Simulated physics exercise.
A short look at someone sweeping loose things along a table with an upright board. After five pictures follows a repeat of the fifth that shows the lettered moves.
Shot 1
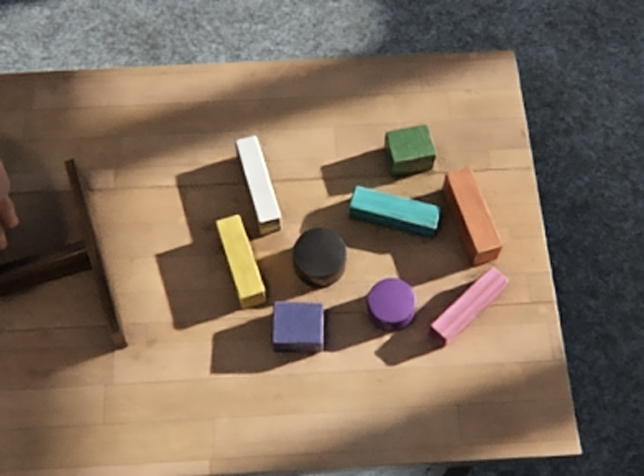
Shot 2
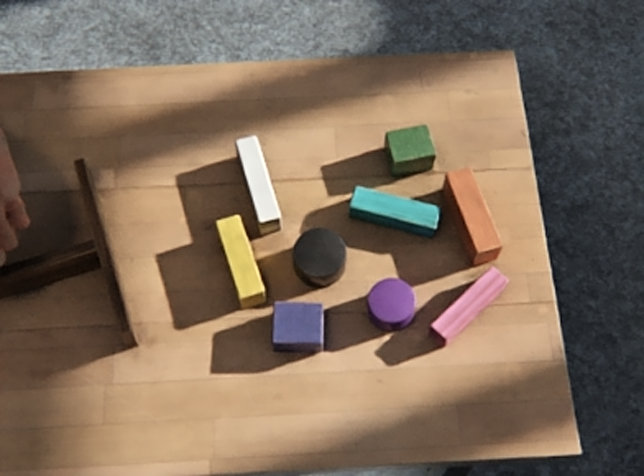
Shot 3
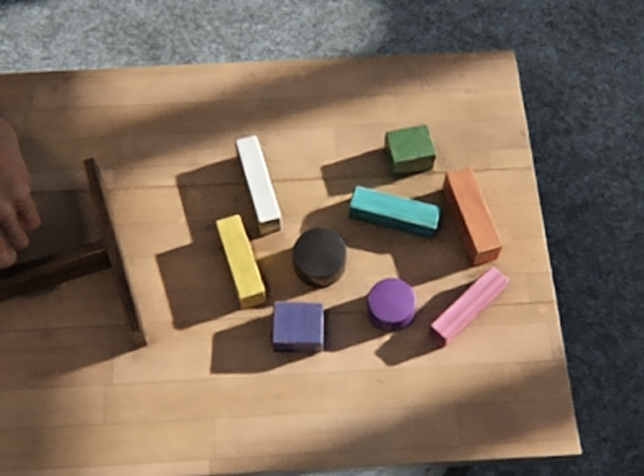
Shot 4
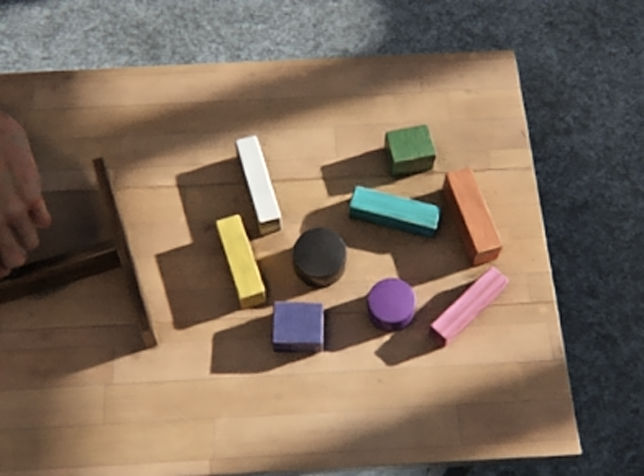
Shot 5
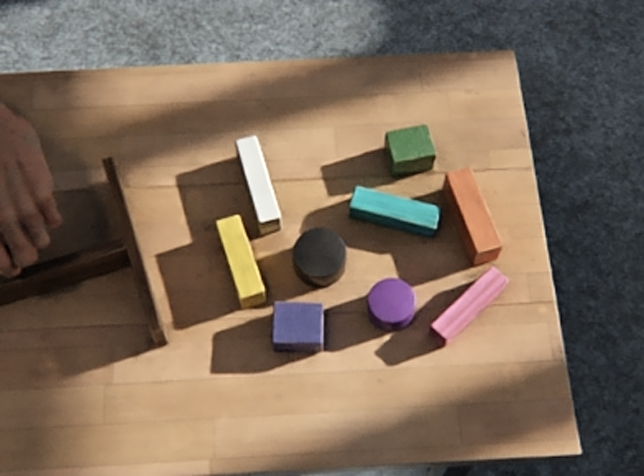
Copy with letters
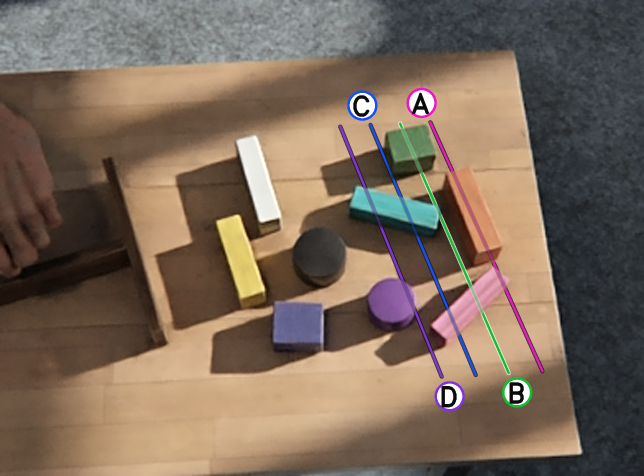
A dark wooden board on a handle stands at the left of a pale wooden table, seen from above over a grey floor. To its right sit white and yellow sticks, a black disc, a blue block, a purple tin, a turquoise stick, a green block, an orange bar and a pink stick. A hand at the left edge slides the board slightly rightward, while the pieces and camera stay still.
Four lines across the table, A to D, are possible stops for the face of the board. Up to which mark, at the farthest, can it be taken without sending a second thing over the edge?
It should halt at B.
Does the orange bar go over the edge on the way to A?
Yes.
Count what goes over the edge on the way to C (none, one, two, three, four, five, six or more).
In all, none.
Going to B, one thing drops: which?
It is the orange bar.
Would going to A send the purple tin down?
By then, yes.
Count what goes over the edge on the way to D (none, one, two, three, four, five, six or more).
By then, none.
On the marked copy, A at (483, 239); B at (451, 241); C at (420, 243); D at (388, 244).
Taking B. A third of the way, board (248, 235); blue block (309, 325); white stick (265, 184).
Two thirds of the way, board (362, 229); orange bar (478, 216); pink stick (485, 313).
When it is over, board (451, 225); orange bar over the edge; purple tin (544, 270); one fallen.
As for the rest, A drops two; C is within the limit but short; D is within the limit but short.
